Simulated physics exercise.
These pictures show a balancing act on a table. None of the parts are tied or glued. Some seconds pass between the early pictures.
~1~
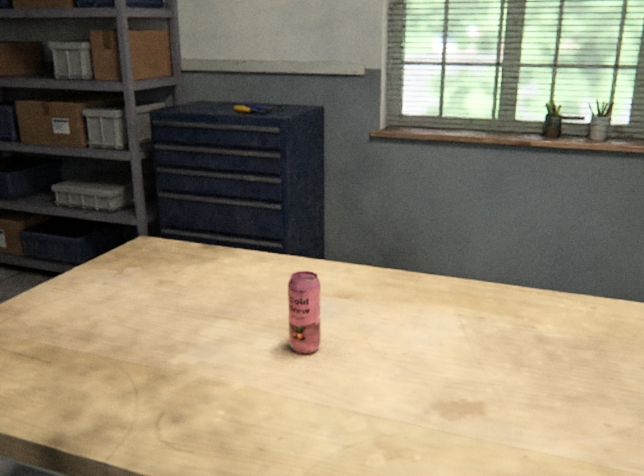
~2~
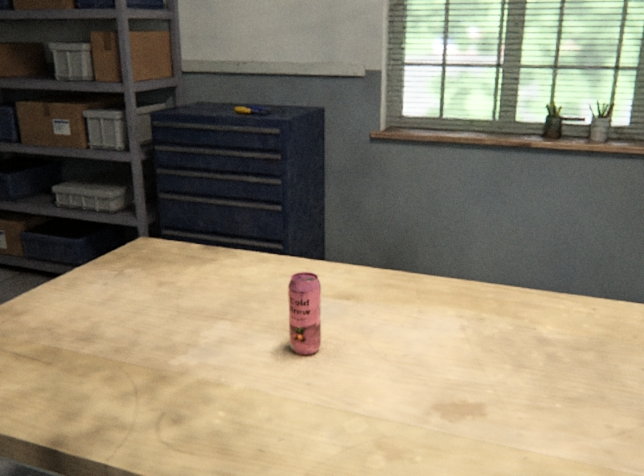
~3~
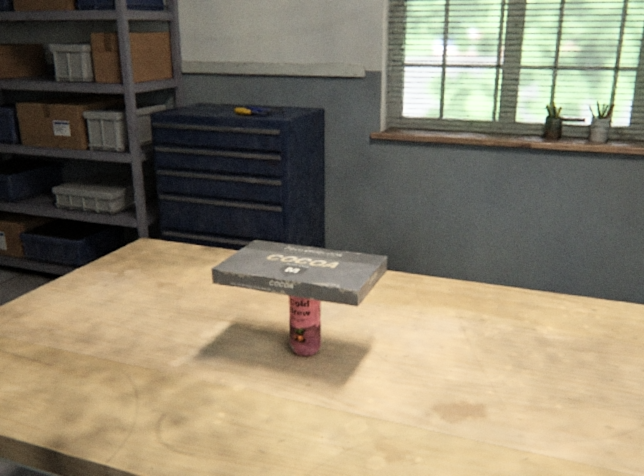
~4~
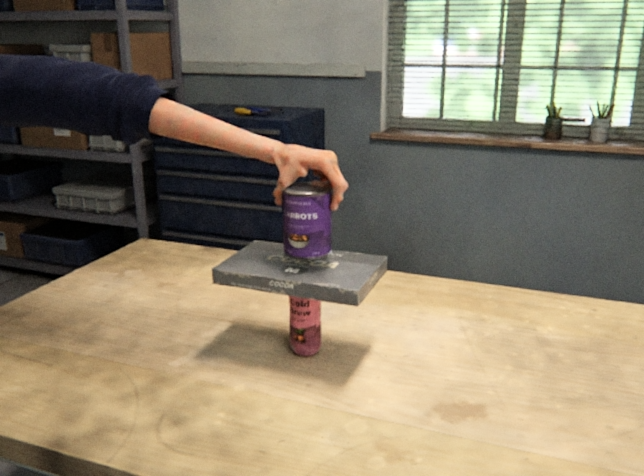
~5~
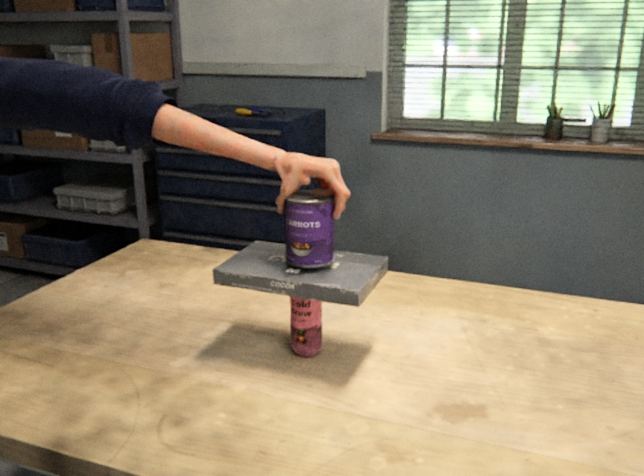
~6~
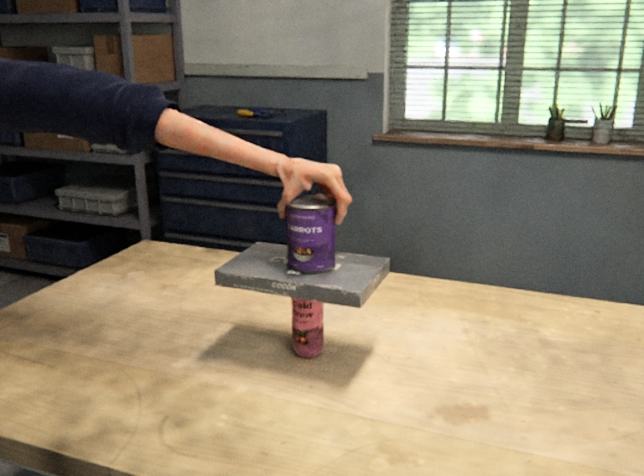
On a wooden table in a workshop, a pink can stands alone at first. A flat grey packet marked as cocoa then appears lying across its top. An arm in a dark sleeve reaches in from the left and lowers a purple tin slightly onto the packet, keeping hold of it.
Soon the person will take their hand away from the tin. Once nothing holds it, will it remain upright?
Yes, it remains upright.
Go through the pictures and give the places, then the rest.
The last thing is not in view yet, in the first picture.
The last thing is not in view yet, in the second picture.
The last thing is not in view yet; grey packet (301, 270), in the third picture.
On its way; purple tin (307, 220); grey packet (302, 270), in the fourth picture.
On its way; purple tin (310, 228); grey packet (302, 270), in the fifth picture.
Set down, still held; purple tin (311, 234); grey packet (304, 272), in the sixth picture.
Then, 0.50 s later than the last frame, all is still.
Then, 1.30 s later than the last frame, purple tin resting near (312, 234).
When it is over, all 3 as before. End places, in pixels of the last picture, purple tin near (312, 234). The stack holds.
